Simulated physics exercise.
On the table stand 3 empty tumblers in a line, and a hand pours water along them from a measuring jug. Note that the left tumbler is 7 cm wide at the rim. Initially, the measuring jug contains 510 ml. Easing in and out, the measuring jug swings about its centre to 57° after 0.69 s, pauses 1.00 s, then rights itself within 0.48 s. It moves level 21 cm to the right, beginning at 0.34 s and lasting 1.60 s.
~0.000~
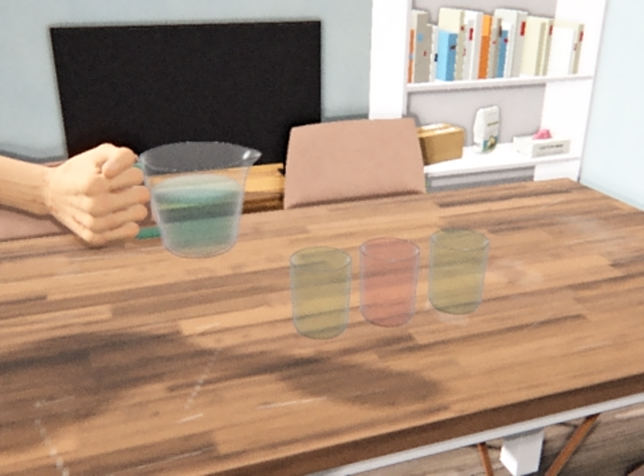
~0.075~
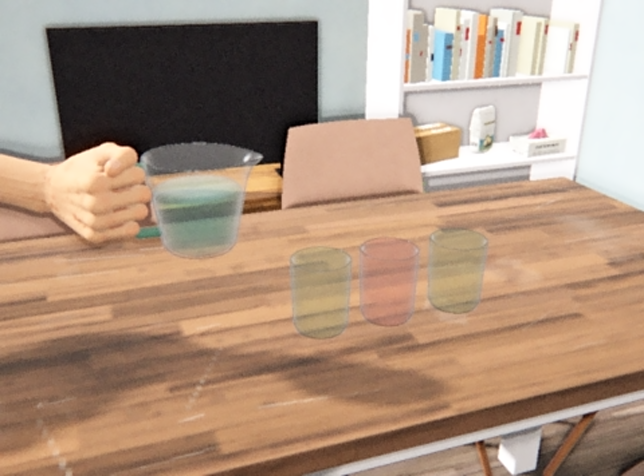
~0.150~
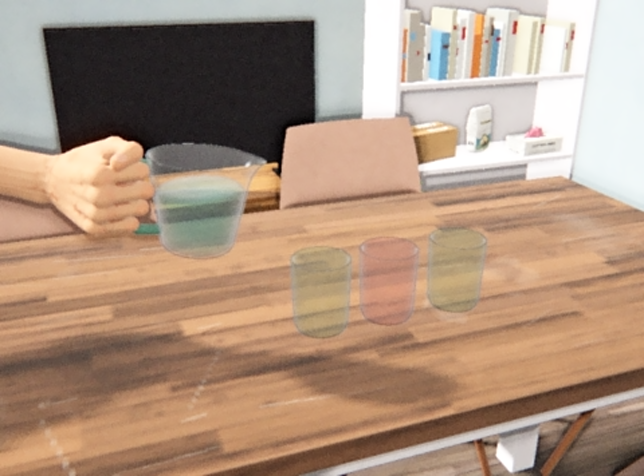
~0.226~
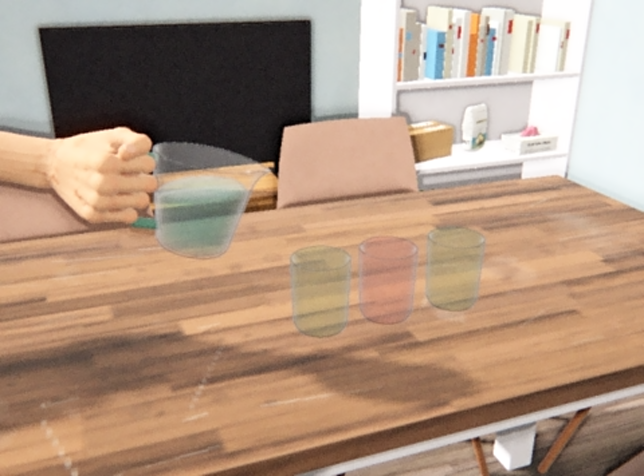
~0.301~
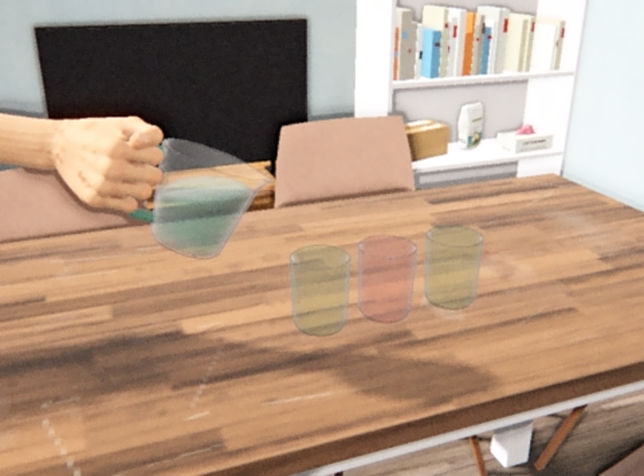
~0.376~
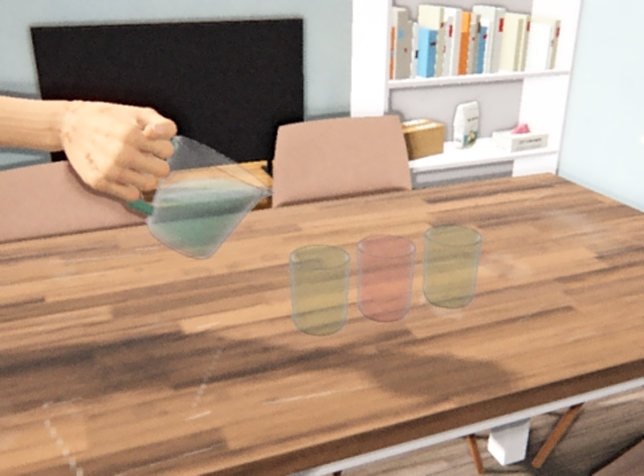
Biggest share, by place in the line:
First.
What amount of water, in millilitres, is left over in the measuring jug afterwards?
It holds about 190 ml at the end.
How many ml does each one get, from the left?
You'd see around 140 ml on the left, around 80 ml in the middle and around 20 ml on the right.
After 0.87 s the tilt is 57° and from the left they hold 115 ml, 0 ml, 0 ml, the measuring jug 350 ml, and 0 ml is on the table.
After 1.23 s the tilt is 57° and from the left they hold 140 ml, 40 ml, 0 ml, the measuring jug 265 ml, and 45 ml is on the table.
After 1.61 s the tilt is 57° and from the left they hold 140 ml, 80 ml, 0 ml, the measuring jug 215 ml, and 55 ml is on the table.
After 2.03 s the tilt is 12° and from the left they hold 140 ml, 80 ml, 20 ml, the measuring jug 190 ml, and 80 ml is on the table.
In the end from the left they hold 140 ml, 80 ml, 20 ml, the measuring jug 190 ml, and 80 ml is on the table.
